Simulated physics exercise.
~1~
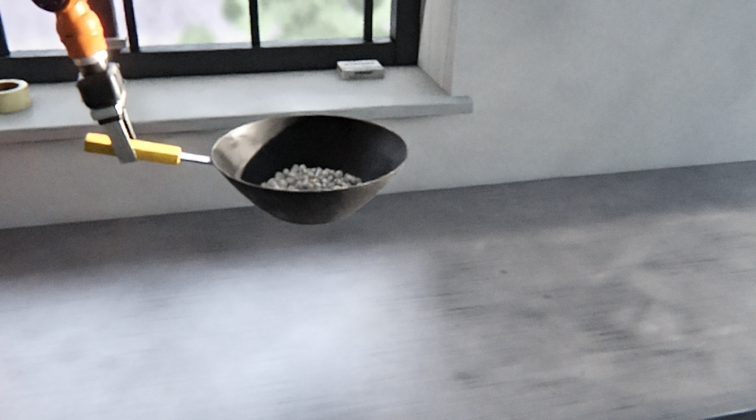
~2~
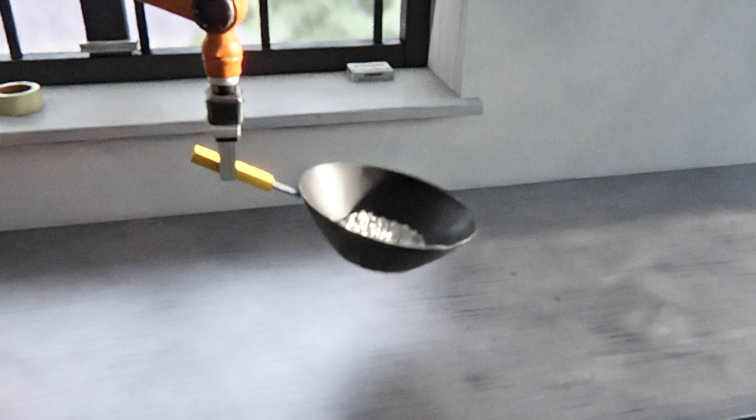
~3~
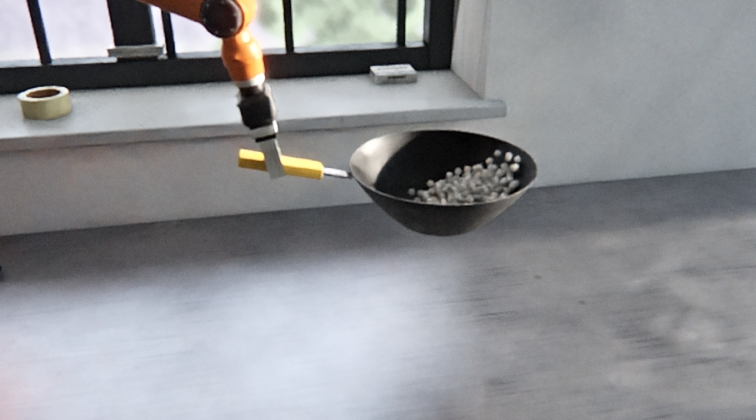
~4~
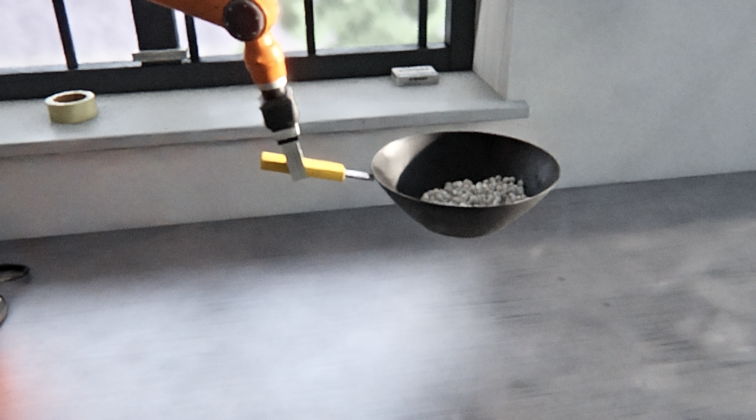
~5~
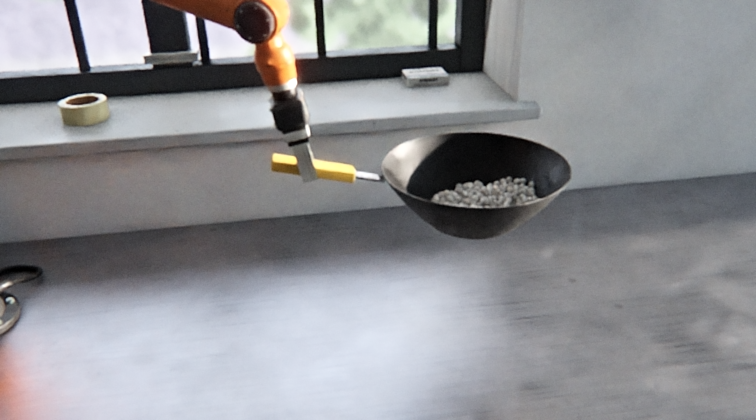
By a window, a robot arm swings a wok of pale beads rightward, tossing them inside it.
